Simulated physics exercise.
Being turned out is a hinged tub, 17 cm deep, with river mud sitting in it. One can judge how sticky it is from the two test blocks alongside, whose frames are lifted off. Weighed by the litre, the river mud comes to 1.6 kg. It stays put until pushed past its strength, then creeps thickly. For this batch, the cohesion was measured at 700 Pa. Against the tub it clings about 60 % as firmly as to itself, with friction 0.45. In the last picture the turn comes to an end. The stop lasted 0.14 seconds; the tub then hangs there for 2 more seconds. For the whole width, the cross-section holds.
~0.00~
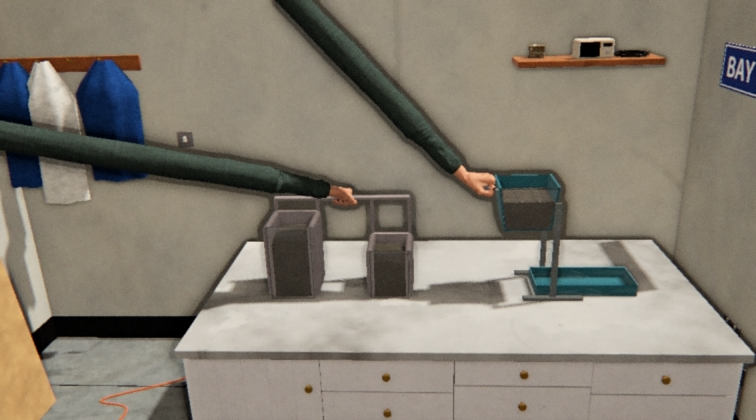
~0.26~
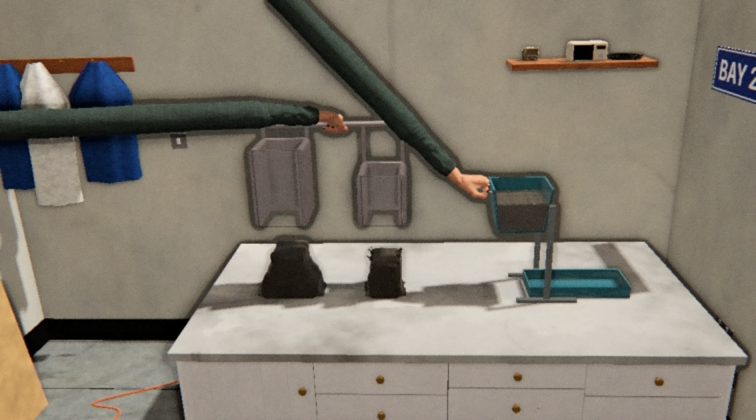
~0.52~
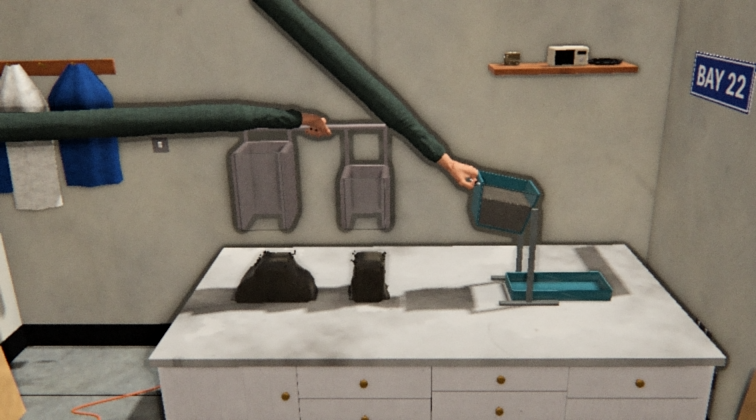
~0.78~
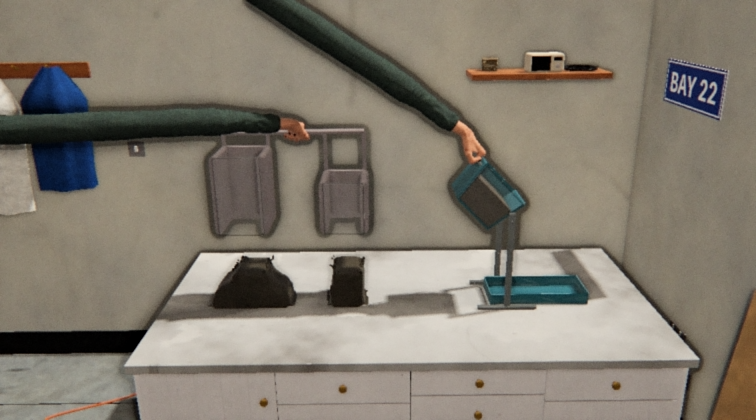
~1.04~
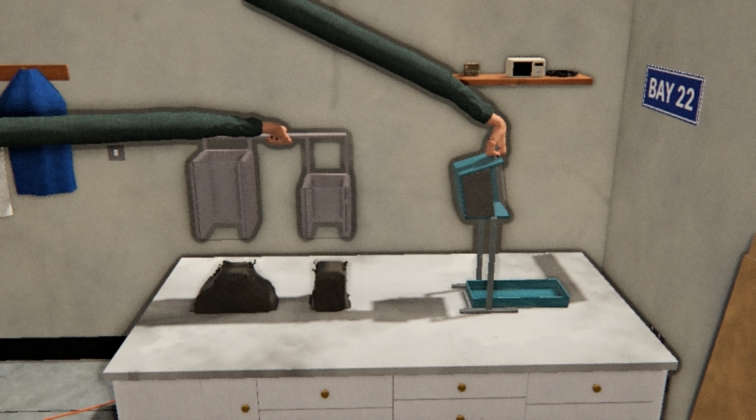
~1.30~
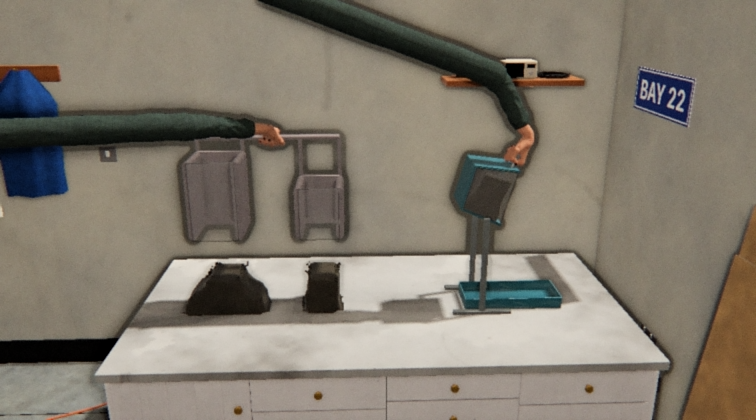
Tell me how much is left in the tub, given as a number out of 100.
It should be close to 0 out of 100.
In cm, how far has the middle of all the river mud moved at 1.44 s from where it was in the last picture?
Measured shift, roughly 8 cm.
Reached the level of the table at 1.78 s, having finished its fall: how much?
Near 100 %.
After 1.44 s, the tub is at 106 degrees and holds 65 %.
After 1.61 s, the tub is at 106 degrees and holds 0 %.
After 1.78 s, the tub is at 106 degrees and holds 0 %.
After 1.95 s, the tub is at 106 degrees and holds 0 %.
After 3.30 s, at the end, the tub is at 106 degrees and holds 0 %.
